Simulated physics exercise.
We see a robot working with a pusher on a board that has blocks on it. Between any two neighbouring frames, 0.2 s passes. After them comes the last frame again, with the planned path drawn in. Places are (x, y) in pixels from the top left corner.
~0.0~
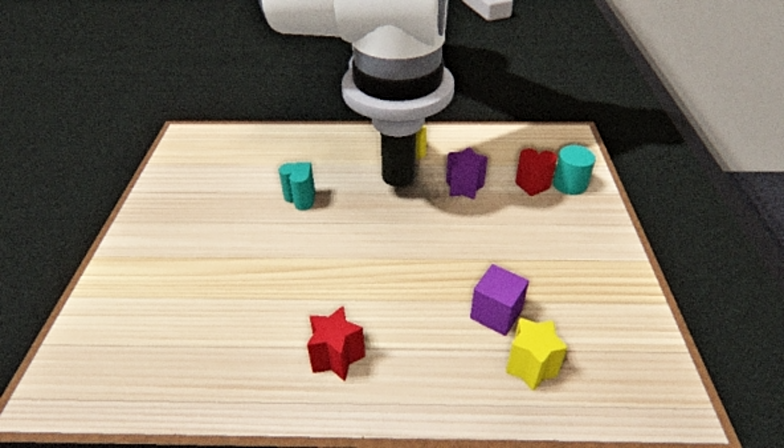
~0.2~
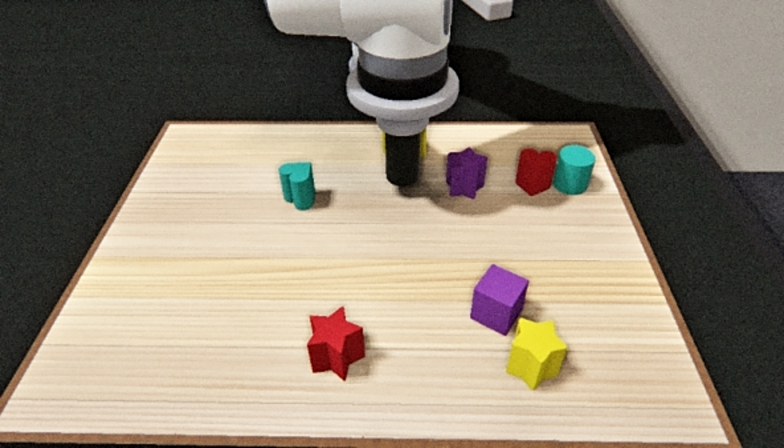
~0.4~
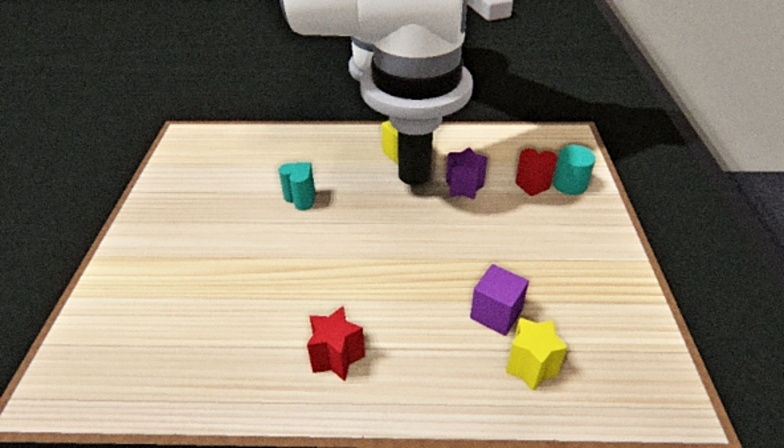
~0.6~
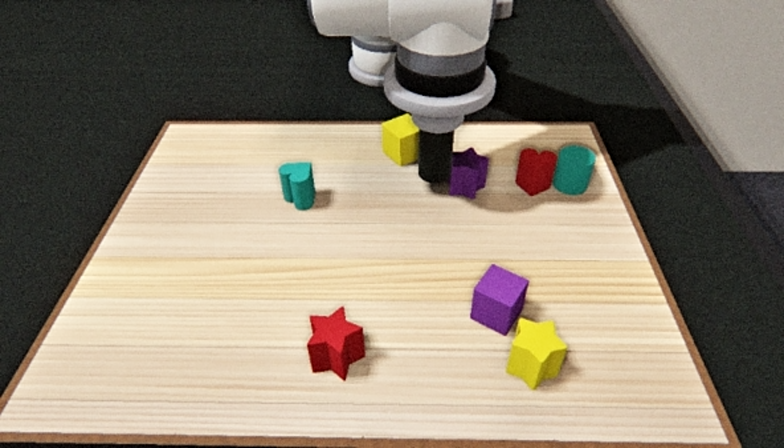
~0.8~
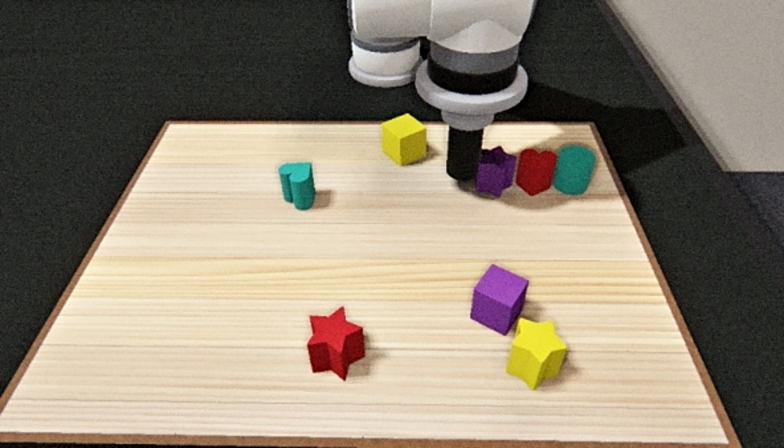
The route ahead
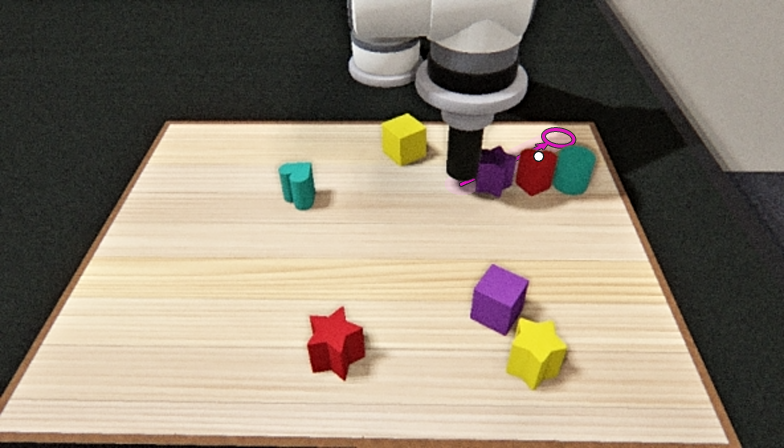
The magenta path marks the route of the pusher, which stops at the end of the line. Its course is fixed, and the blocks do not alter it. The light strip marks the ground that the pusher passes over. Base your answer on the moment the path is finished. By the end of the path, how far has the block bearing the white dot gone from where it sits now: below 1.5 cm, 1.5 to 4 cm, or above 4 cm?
Its final spot will lie 1.5 to 4 cm from the current one.
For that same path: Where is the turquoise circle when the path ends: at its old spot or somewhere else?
It travels a centimetre or more.
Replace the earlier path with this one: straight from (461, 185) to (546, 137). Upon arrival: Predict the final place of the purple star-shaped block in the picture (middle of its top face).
Its top centre lands on (523, 148).
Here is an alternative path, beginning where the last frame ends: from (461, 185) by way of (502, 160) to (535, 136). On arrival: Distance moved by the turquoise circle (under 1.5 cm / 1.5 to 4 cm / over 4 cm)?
Ends under 1.5 cm away.
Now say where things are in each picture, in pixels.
In the first picture, lower end of the pusher (399, 177), tops of blocks, yellow four-sided block hidden, purple star-shaped block (467, 158), red heart (539, 156), turquoise circle (578, 155).
In the second picture, pusher (403, 177), blocks as before.
In the third picture, pusher (415, 176), blocks as before.
In the fourth picture, pusher (435, 174), blocks as before.
In the fifth picture, pusher (462, 171), yellow four-sided block (404, 125), purple star-shaped block (496, 156), red heart (539, 156), turquoise circle (578, 155).
The drawn path runs from (461, 185) directly to (559, 138); the dot is on the red heart.
The first path, step by step. One third of the way, pusher (499, 155); purple star-shaped block (526, 153), turned 45° clockwise; red heart (556, 159), turned 30° clockwise; turquoise circle (592, 157).
Two thirds of the way, pusher (532, 139); purple star-shaped block (530, 149), turned 70° clockwise; red heart (560, 161), turned 45° clockwise; turquoise circle (592, 157).
At the end, pusher (562, 125); yellow four-sided block not moved; purple star-shaped block (530, 149), turned 70° clockwise; red heart (560, 161), turned 45° clockwise; turquoise circle (592, 157).
